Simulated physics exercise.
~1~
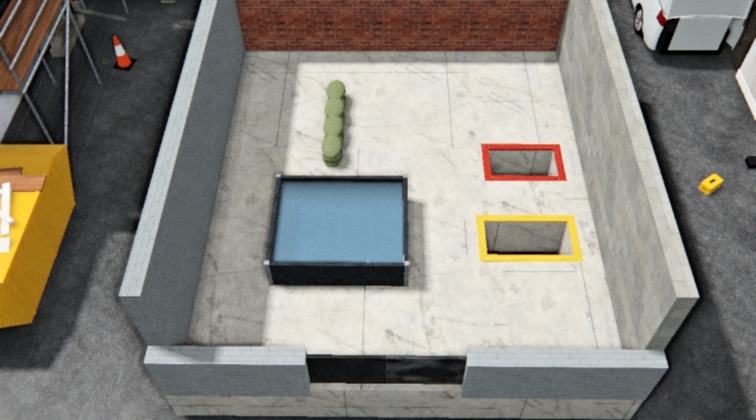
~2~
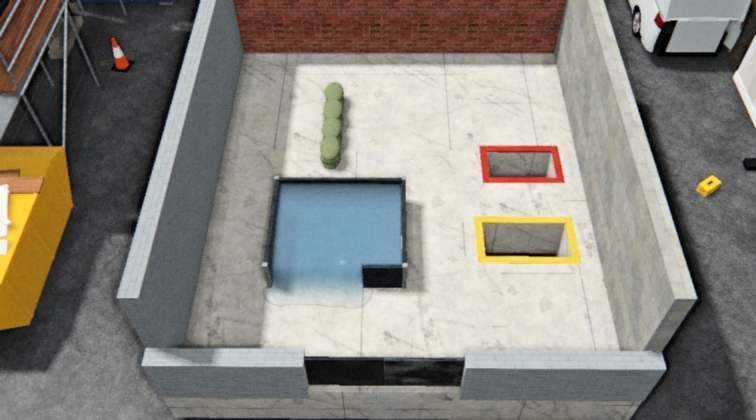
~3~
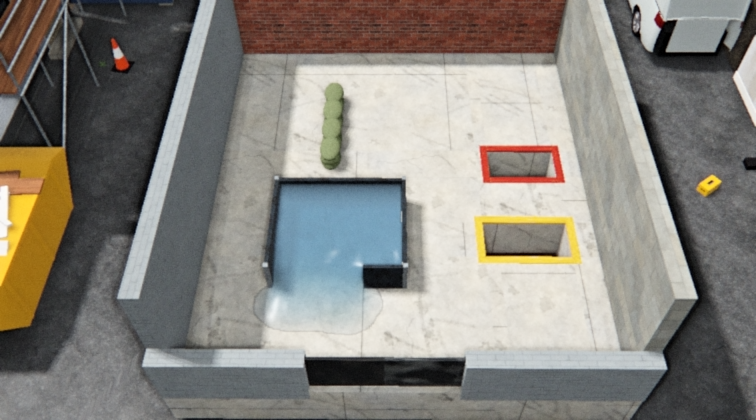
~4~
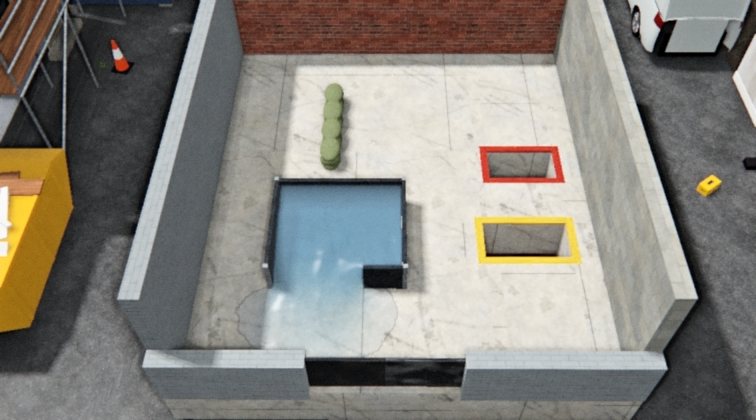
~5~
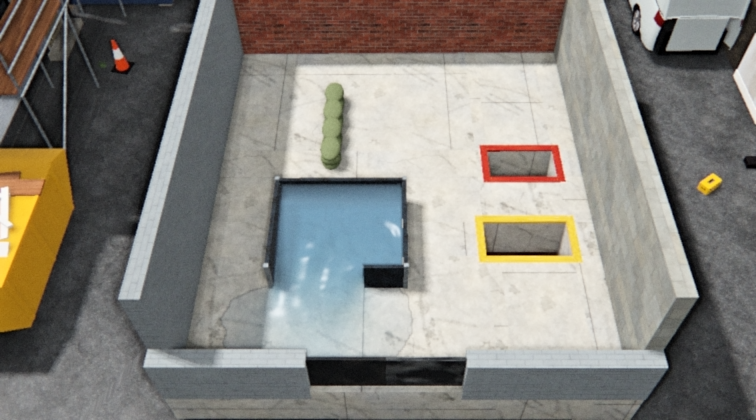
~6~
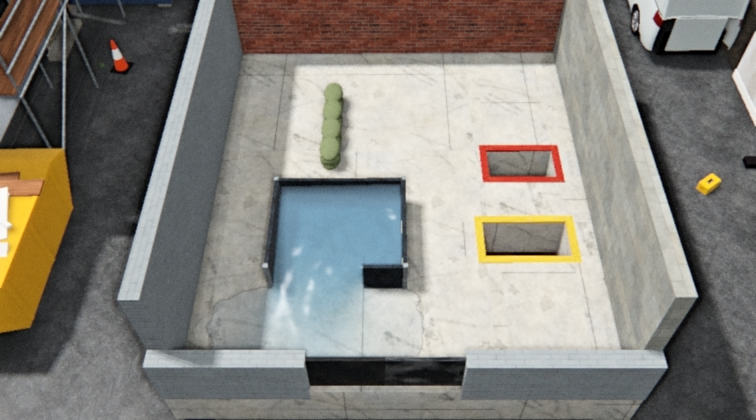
Water pouring from a gap in the front of a dark-walled open tank, spreading across pale concrete toward the low front wall.
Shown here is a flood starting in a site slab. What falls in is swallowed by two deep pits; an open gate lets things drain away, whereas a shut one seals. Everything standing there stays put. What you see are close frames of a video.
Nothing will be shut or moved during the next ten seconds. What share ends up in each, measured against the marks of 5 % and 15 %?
The gate ends up with a tiny portion - beneath five per cent; the red pit ends up with a tiny portion - beneath five per cent; the yellow pit ends up with a large portion - topping fifteen per cent.
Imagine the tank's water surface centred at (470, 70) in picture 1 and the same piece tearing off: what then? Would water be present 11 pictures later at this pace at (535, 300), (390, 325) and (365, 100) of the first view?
Taking them as they were asked, they come out bone dry, soaked, bone dry.
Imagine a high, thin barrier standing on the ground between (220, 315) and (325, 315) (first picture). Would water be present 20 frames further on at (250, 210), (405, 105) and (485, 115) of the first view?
Result in the order given: Drowned, unaffected, unaffected.
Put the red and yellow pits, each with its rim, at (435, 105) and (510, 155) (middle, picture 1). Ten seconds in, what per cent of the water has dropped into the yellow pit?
Share, yellow pit, approx.: 10 in a hundred.
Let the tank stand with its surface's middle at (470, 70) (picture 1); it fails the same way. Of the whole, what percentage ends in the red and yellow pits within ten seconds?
Ten seconds on: Red pit 12 percent, yellow pit 20 percent.
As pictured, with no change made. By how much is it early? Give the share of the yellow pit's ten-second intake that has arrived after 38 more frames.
Working it through, I arrive at 45 %.
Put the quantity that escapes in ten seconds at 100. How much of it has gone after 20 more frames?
My figure: 5 percent.
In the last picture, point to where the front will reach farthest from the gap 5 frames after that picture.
I'd say at around (478, 375).
A moment on, water covers 10 % of the floor; the gate 0 %, the red pit 0 %, the yellow pit 0 %.
Next, water covers 20 % of the floor; the gate 0 %, the red pit 0 %, the yellow pit 0 %.
Then, water covers 40 % of the floor; the gate 0 %, the red pit 0 %, the yellow pit 1 %.
Later, water covers 55 % of the floor; the gate 0 %, the red pit 1 %, the yellow pit 9 %.
In the end, water covers 70 % of the floor; the gate 0 %, the red pit 3 %, the yellow pit 20 %.
